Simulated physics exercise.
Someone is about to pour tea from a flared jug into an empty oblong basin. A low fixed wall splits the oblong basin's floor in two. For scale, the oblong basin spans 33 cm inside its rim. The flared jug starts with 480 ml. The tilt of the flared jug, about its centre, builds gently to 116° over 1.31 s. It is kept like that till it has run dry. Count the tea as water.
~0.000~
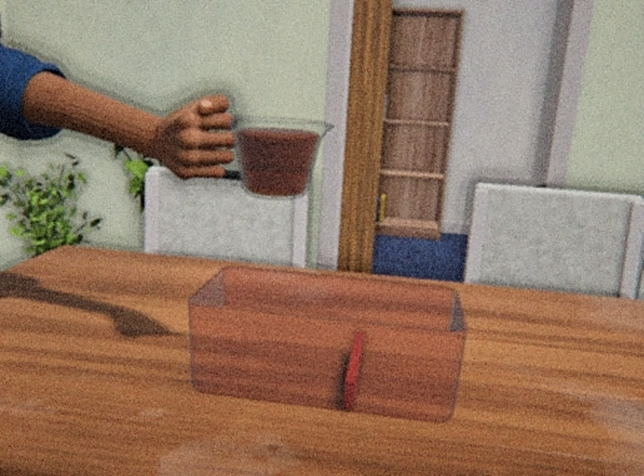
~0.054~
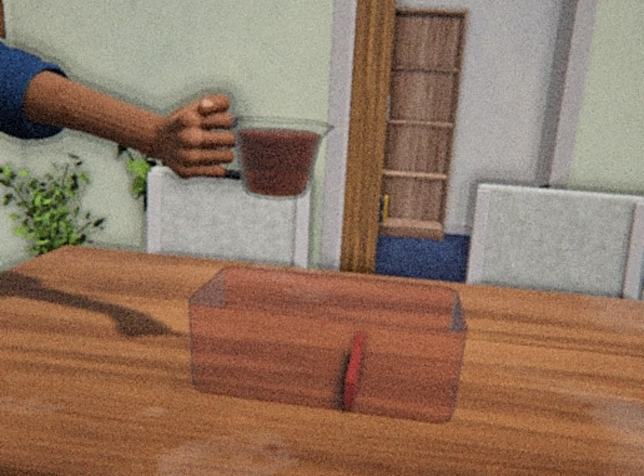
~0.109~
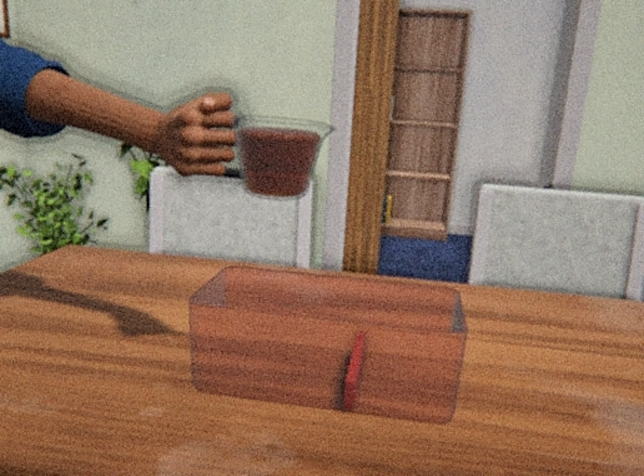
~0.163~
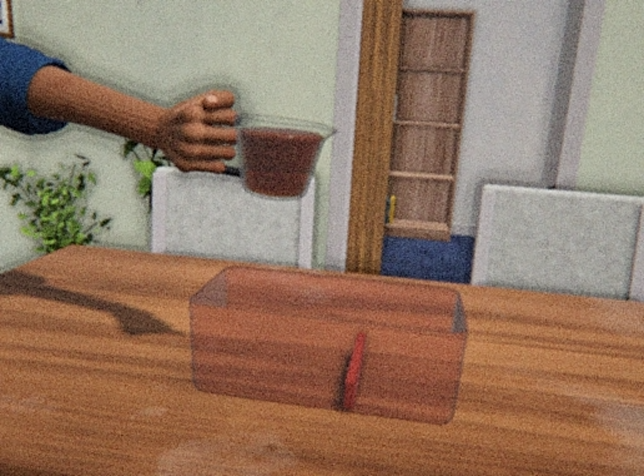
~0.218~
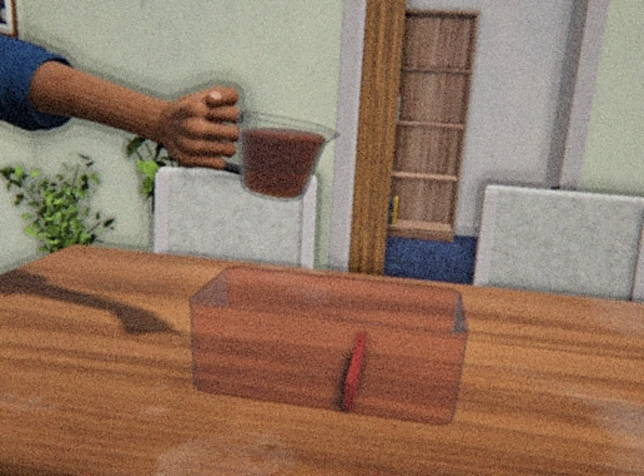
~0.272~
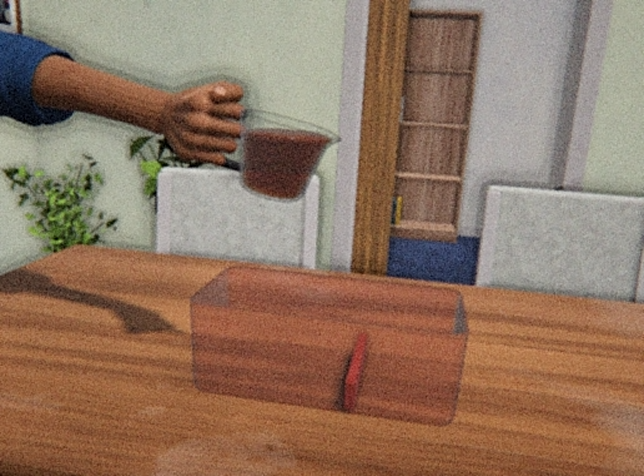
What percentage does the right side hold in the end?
Roughly 76 per cent is past the wall.
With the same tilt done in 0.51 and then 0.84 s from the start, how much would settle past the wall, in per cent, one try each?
In turn about 40 and 65 per cent.
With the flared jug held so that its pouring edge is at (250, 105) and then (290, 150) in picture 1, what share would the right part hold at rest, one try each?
First 10, then 5 per cent.
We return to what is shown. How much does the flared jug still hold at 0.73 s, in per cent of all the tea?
Near 58 in a hundred.
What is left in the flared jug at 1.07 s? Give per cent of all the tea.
Some 4 per cent.
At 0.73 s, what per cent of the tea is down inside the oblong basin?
Some 14 per cent.
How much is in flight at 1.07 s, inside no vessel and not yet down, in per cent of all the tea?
About 10 per cent.
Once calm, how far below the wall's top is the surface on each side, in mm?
Left about 32 mm, right about 16 mm.
After 0.73 s the tilt is 69° and 58 per cent is still to pour, 0 is left of the wall and 14 right of it.
After 1.07 s the tilt is 107° and 4 per cent is still to pour, 11 is left of the wall and 75 right of it.
After 1.43 s the tilt is 116° and 0 per cent is still to pour, 23 is left of the wall and 76 right of it.
After 1.81 s the tilt is 116° and 0 per cent is still to pour, 23 is left of the wall and 76 right of it.
In the end 23 per cent lies left of the wall, 76 right of it and 1 outside.
